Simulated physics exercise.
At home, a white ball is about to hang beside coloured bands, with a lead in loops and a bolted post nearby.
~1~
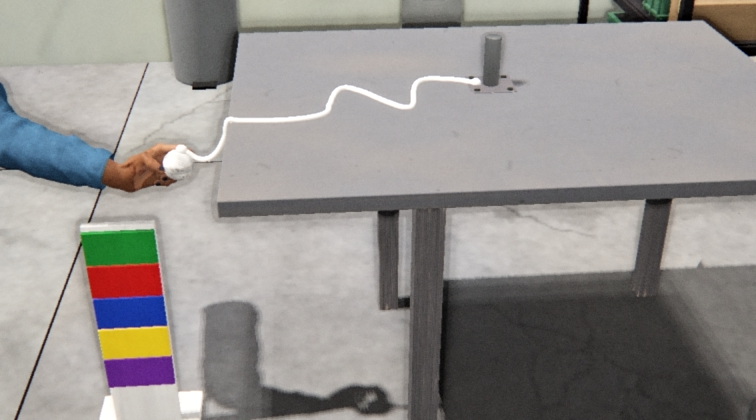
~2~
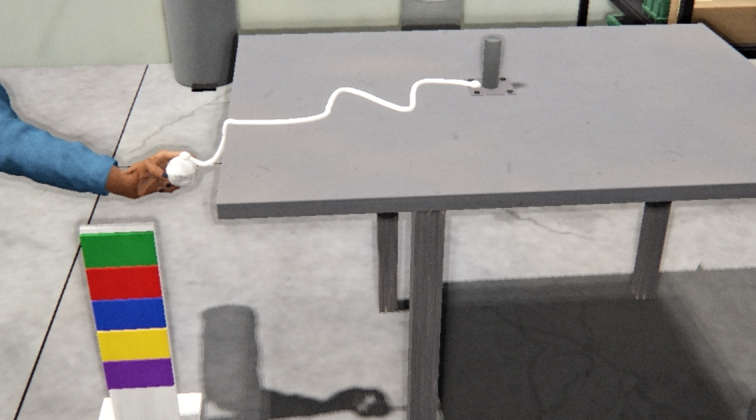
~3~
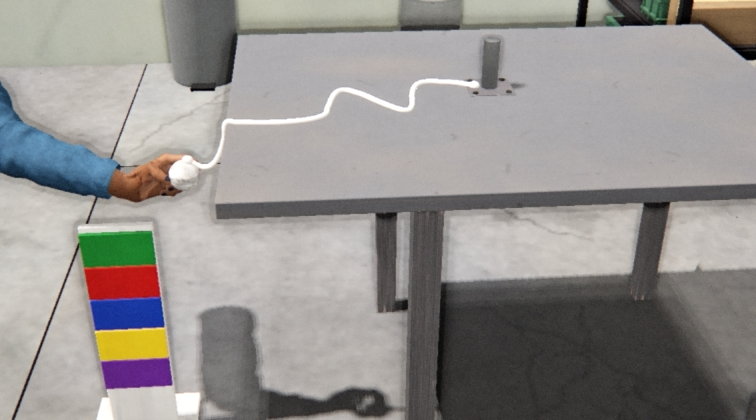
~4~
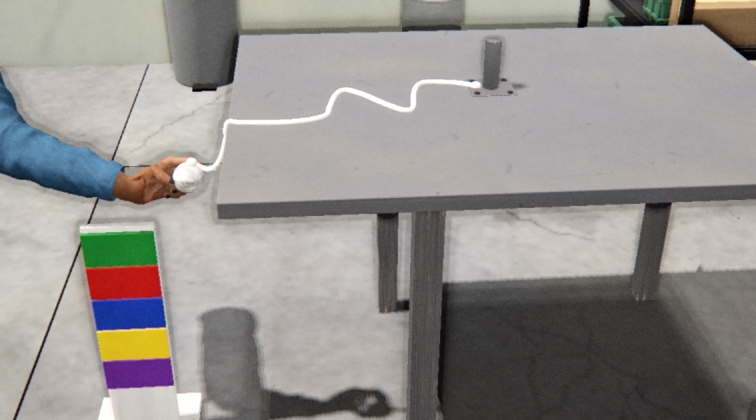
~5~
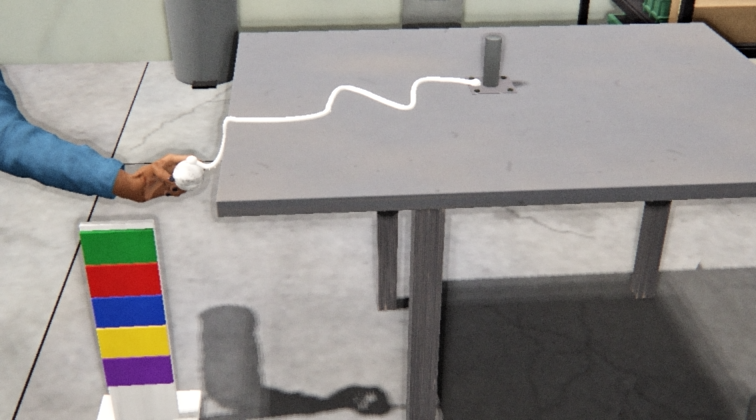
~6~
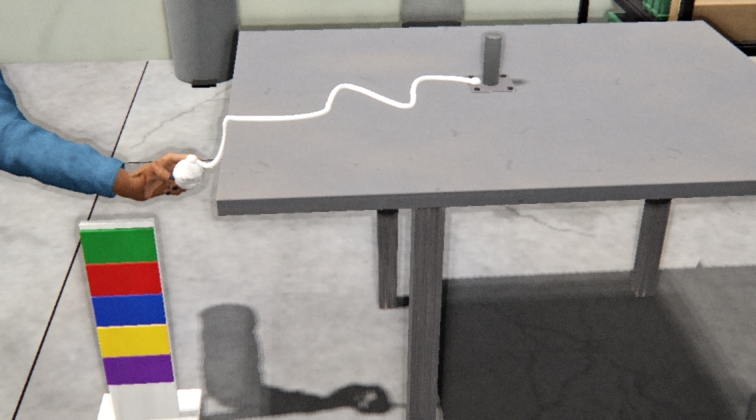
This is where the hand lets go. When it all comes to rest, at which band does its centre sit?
At blue.
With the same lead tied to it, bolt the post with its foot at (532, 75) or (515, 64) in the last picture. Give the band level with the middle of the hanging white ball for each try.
Result 1: Red. Result 2: Red.
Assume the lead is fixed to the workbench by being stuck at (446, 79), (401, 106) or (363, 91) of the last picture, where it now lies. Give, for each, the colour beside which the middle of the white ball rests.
Going through the tries in order, you get blue, red and green.
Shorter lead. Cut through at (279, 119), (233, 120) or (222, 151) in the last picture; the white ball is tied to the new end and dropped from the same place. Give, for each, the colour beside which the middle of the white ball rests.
Above them all; green; red.
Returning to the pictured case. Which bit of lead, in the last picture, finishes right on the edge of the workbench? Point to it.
Answer: The point at (331, 100).
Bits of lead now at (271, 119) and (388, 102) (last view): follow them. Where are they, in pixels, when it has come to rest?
Roughly (234, 191) for the first and (327, 100) for the second.
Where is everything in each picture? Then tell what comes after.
White ball (179, 165); green (119, 249); red (125, 283); blue (130, 314); yellow (135, 344); purple (140, 373), in the first picture.
White ball (182, 172); lead through (437, 81) (413, 105) (356, 92) (324, 116) (244, 123), in the second picture.
White ball (185, 176), in the third picture.
White ball (189, 178); lead through (438, 82) (414, 105) (356, 93) (324, 117) (244, 123), in the fourth picture.
White ball (189, 176), in the fifth picture.
White ball (189, 175); lead through (438, 78) (413, 102) (356, 89) (324, 113) (244, 119), in the sixth picture.
Early on, ball near (265, 287); level with blue.
Midway, ball near (229, 303); level with blue.
Finally, ball near (241, 300); level with blue. Its middle rests at the blue band.
